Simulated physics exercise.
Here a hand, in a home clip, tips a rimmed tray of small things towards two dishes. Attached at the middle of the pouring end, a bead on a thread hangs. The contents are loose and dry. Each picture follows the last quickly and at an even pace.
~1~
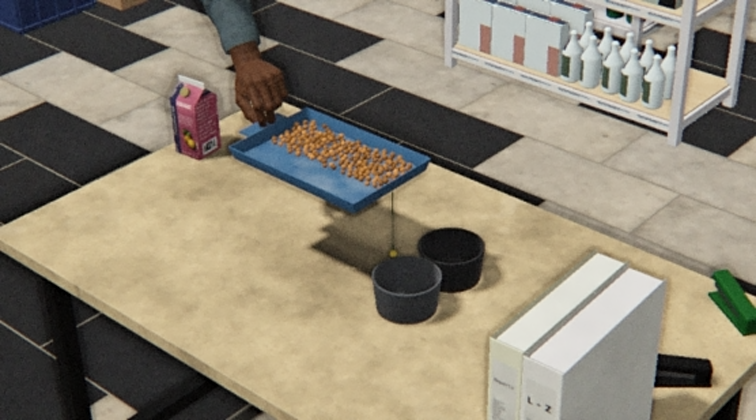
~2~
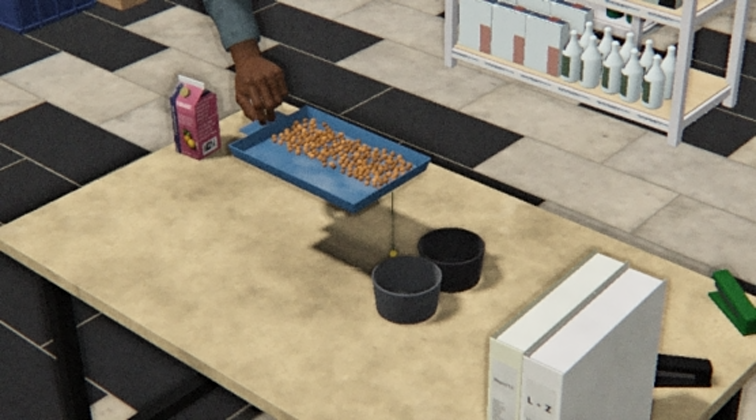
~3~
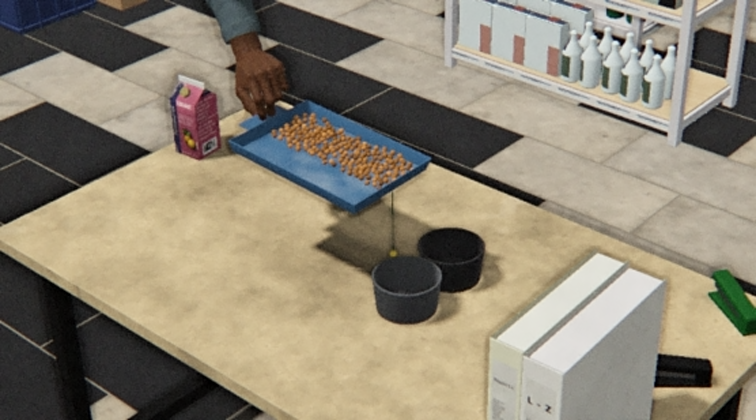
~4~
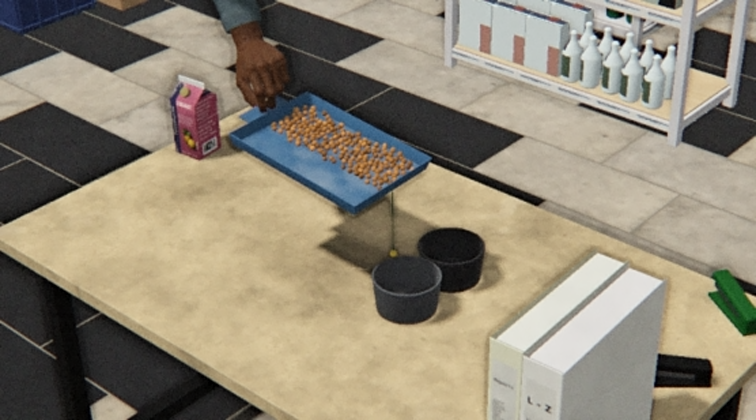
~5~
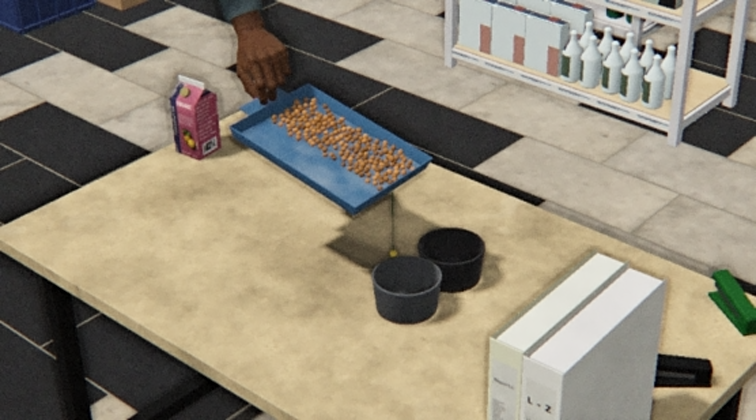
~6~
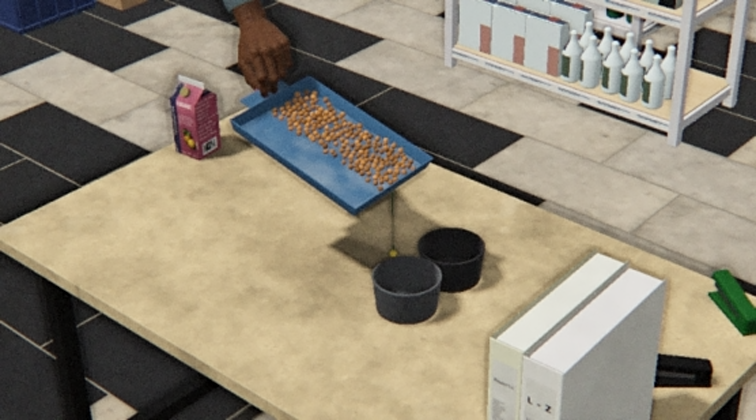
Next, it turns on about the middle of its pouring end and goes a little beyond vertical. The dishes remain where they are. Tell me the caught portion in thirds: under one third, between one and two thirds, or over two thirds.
It comes to between one and two thirds.
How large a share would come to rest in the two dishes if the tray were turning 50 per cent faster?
About 50 %.
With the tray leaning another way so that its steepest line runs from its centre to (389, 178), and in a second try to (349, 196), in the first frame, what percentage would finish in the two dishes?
You'd see roughly 90 per cent the first time and 30 per cent the second.
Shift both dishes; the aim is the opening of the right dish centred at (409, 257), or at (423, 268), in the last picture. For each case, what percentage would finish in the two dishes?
Close to 50 in a hundred, then close to 90 in a hundred.
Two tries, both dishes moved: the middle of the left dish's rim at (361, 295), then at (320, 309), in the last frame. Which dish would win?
First the left-hand dish, then the dish on the right.
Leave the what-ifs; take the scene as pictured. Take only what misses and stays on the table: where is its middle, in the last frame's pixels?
About (400, 347) in the last picture.
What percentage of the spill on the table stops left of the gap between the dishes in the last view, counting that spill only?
I'd guess close to 70 %.
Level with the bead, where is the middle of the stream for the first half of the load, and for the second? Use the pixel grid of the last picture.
For the early half I get (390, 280), and for the late half (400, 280).
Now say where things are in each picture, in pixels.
Corners of the pouring end near (354, 201) and (426, 158), level; middle of the load near (341, 155), roasted chickpeas; left dish near (433, 301); right dish near (477, 270); bead on its thread near (393, 253), in the first picture.
Corners of the pouring end near (354, 201) and (426, 158), level; middle of the load near (341, 154), in the second picture.
Corners of the pouring end near (354, 202) and (426, 158), tipped barely, lowest at the left corner; middle of the load near (341, 152), in the third picture.
Corners of the pouring end near (354, 203) and (427, 158), tipped a little, lowest at the left corner; middle of the load near (341, 148), in the fourth picture.
Corners of the pouring end near (355, 204) and (427, 158), tipped a little, lowest at the left corner; middle of the load near (342, 144), in the fifth picture.
Corners of the pouring end near (355, 205) and (428, 158), tipped a little, lowest at the left corner; middle of the load near (342, 140); left dish near (433, 301); right dish near (477, 270), in the sixth picture.
Shortly afterwards, tray tipped steeply; all but a few on the tray; only a few outside both; only a few in the air.
Next, tray tipped right over; all but a few on the tray; only a few outside both; only a few in the air.
Some moments later, tray tipped past a quarter turn; near half in the left dish; only a few in the right dish; near half outside both.
In the end, tray tipped past a quarter turn; near half in the left dish; only a few in the right dish; near half outside both.
